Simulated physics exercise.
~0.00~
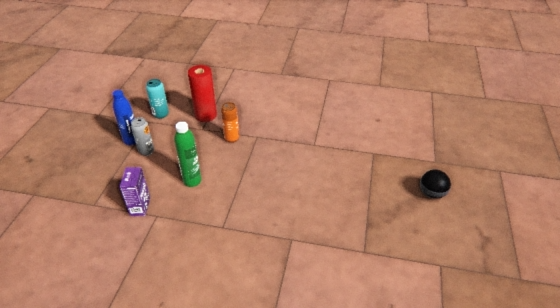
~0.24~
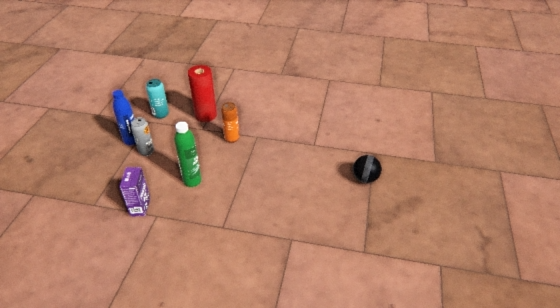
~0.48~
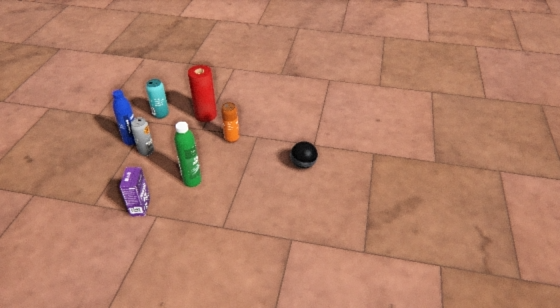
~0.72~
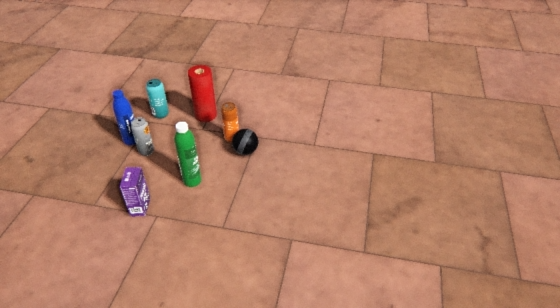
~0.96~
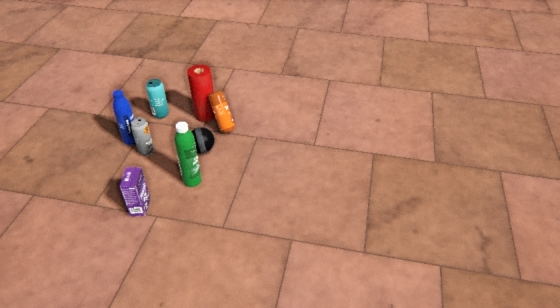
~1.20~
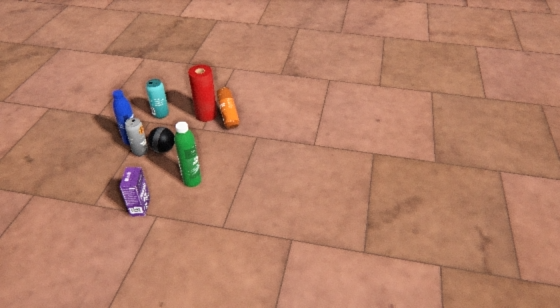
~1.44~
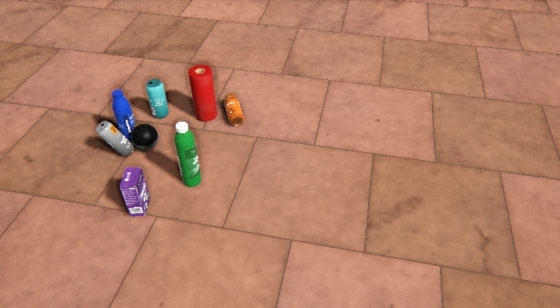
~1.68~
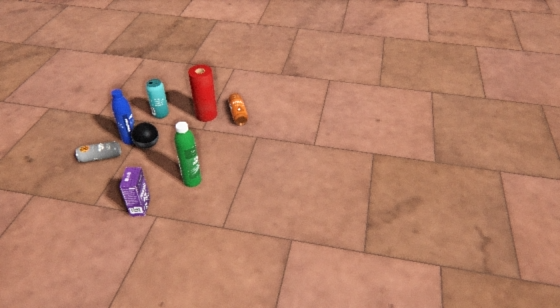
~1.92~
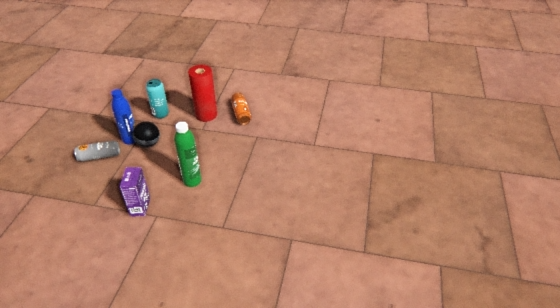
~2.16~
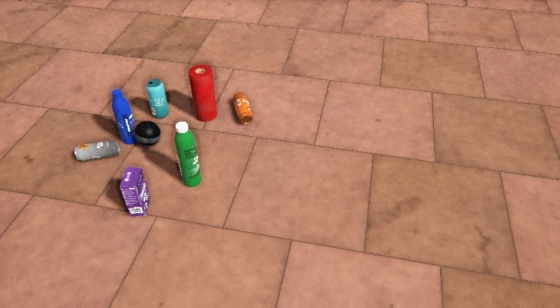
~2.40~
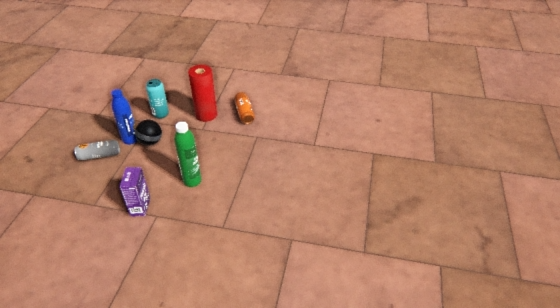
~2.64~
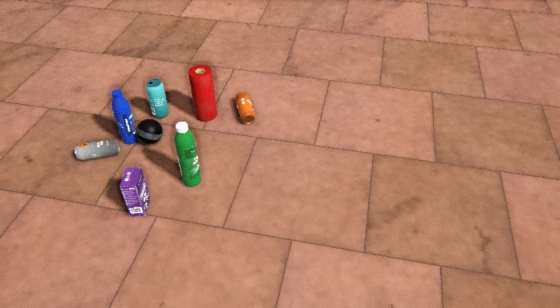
On a tiled stone floor, a black ball rolls left toward seven standing containers, knocks over the orange can, then topples the grey can and stops beside the blue bottle, leaving both cans on their sides and the other five items upright.
